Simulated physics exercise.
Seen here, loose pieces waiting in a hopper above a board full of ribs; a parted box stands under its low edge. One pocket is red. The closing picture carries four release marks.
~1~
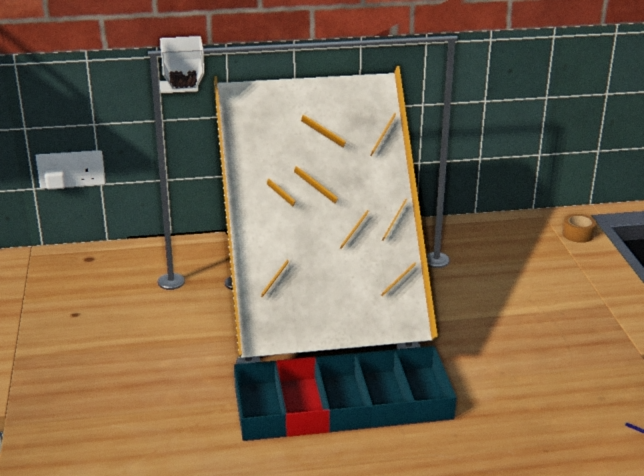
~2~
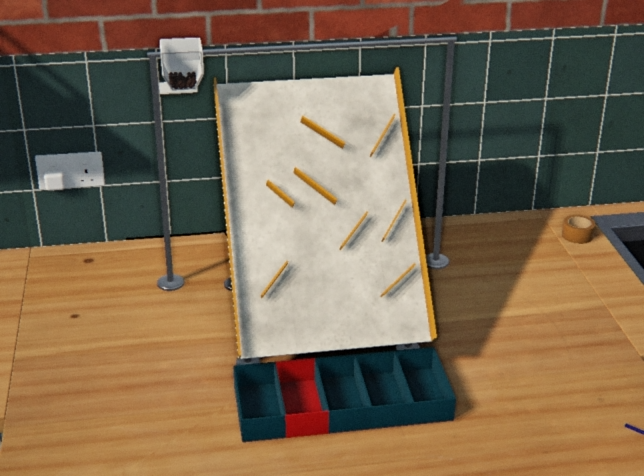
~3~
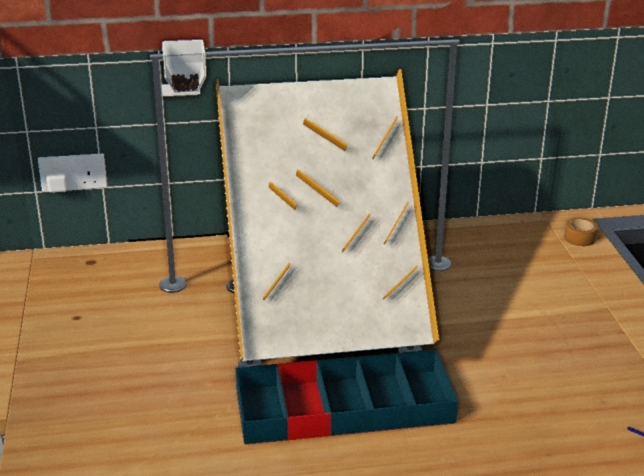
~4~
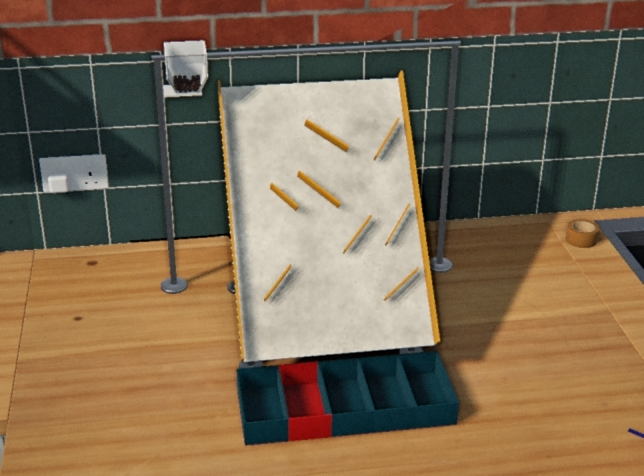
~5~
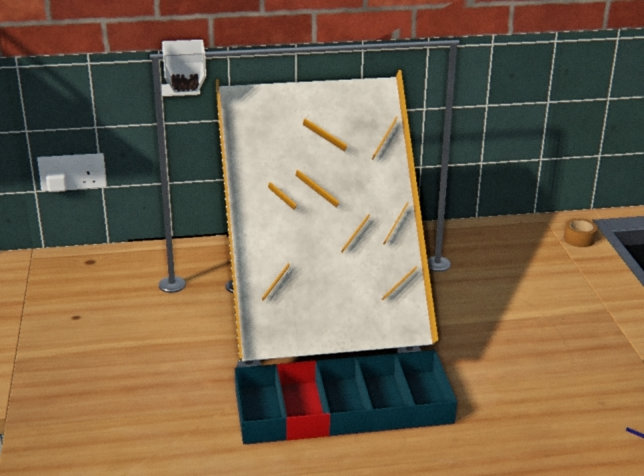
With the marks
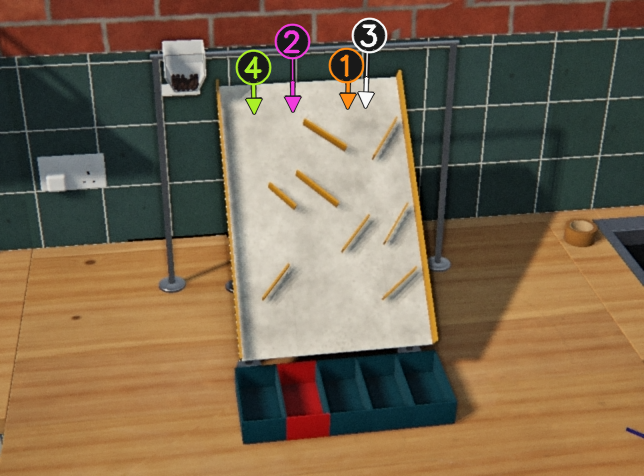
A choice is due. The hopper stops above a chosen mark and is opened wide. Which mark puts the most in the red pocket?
The best mark is 3.
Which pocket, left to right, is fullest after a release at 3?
The second.
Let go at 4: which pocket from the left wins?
The first.
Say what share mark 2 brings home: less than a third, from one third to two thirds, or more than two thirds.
Less than a third.
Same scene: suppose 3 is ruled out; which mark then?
1 it is.
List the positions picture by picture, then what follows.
The first picture shows hopper (183, 80), allspice berries, door shut.
The second picture shows ribs (302, 116) to (345, 143), (372, 152) to (395, 114), (267, 180) to (294, 203).
The third picture shows ribs (297, 170) to (339, 202), (344, 248) to (370, 214), (386, 240) to (408, 202).
The fourth picture shows ribs (265, 298) to (291, 264), (387, 297) to (419, 267).
The fifth picture shows red pocket (308, 425), number 2 of 5 from the left.
On the marked copy, mark 1 meets the board at (347, 103); mark 2 meets the board at (292, 106); mark 3 meets the board at (365, 102); mark 4 meets the board at (254, 108).
With 1, roughly a quarter in the red pocket, roughly two thirds in other pockets, about a tenth outside the box.
With 2, about a tenth in the red pocket, the larger part in other pockets.
With 3, roughly two thirds in the red pocket, roughly a quarter in other pockets, about a tenth outside the box.
With 4, just a few in the red pocket, almost all in other pockets, just a few outside the box.
